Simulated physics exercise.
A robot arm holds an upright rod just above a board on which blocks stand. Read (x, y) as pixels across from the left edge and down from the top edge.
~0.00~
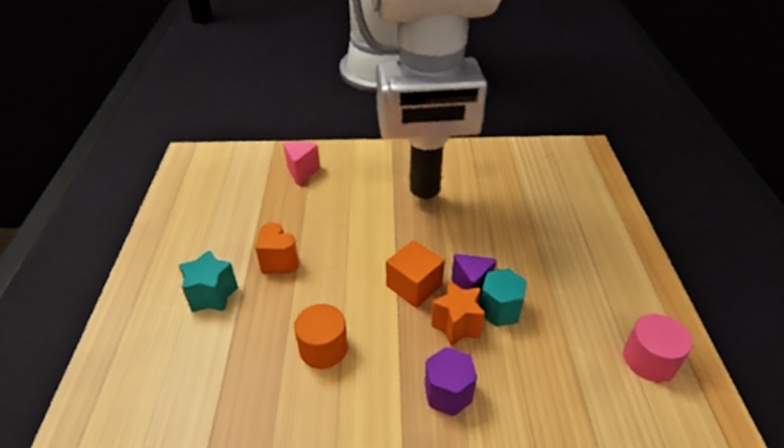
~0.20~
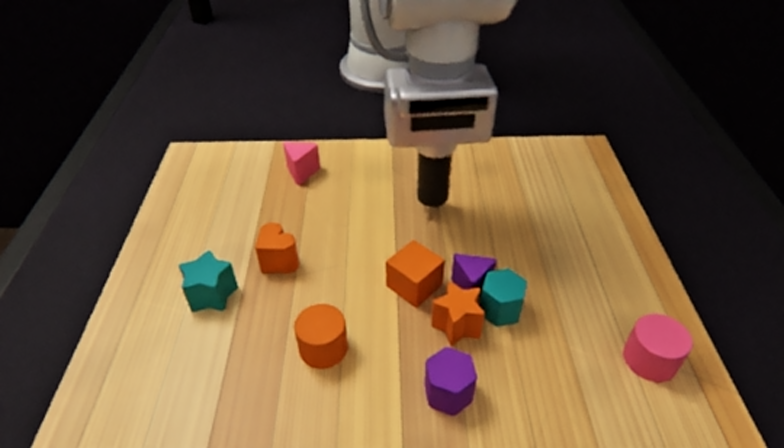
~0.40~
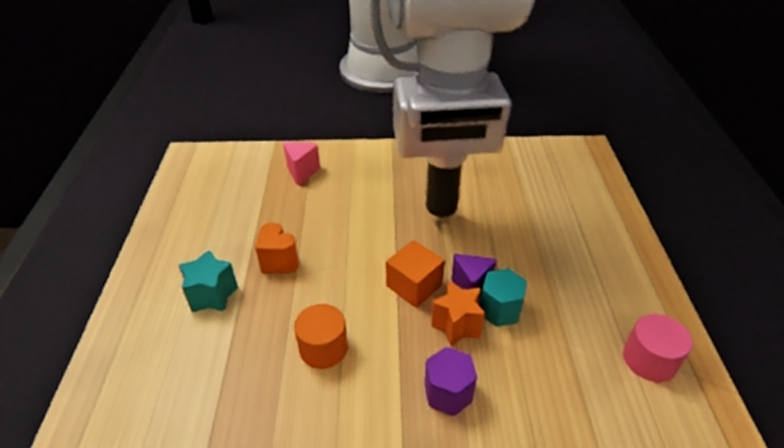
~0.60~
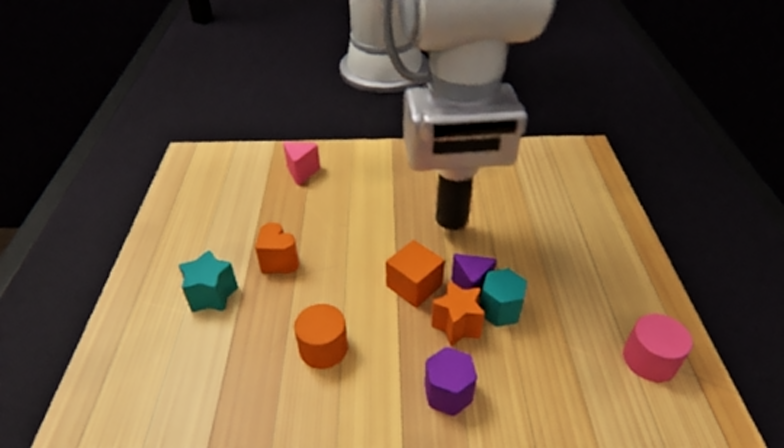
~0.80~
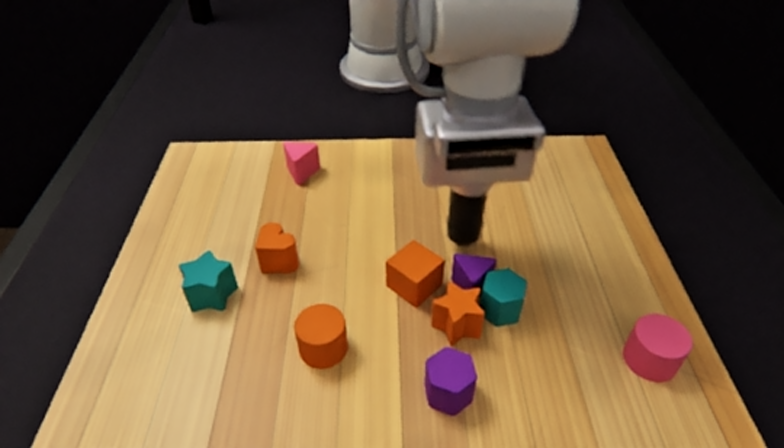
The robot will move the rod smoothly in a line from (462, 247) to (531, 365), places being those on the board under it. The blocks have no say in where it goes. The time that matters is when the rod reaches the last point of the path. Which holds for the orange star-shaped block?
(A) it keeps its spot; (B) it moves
B - it moves.
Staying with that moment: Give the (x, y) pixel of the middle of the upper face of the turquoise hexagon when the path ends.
Roughly at (577, 368).
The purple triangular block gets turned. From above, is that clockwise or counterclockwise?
From above, it turns clockwise.
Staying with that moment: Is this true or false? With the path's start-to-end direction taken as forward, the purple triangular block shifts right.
Verdict: True.
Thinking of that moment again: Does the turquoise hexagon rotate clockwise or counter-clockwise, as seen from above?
Spins counterclockwise.
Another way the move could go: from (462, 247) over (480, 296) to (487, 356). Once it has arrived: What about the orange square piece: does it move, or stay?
It's unmoved.
The first path, step by step. One third of the way, rod (484, 269); orange star-shaped block (460, 305); purple triangular block (474, 278), turned 20° clockwise; turquoise hexagon (511, 294), turned 25° anticlockwise.
Two thirds of the way, rod (507, 309); orange star-shaped block (452, 321); purple triangular block (476, 298), turned 65° clockwise; turquoise hexagon (537, 327), turned 60° anticlockwise.
At the end, rod (535, 353); orange square piece not moved; orange star-shaped block (452, 321); purple triangular block (476, 298), turned 65° clockwise; turquoise hexagon (577, 368), turned 95° anticlockwise.
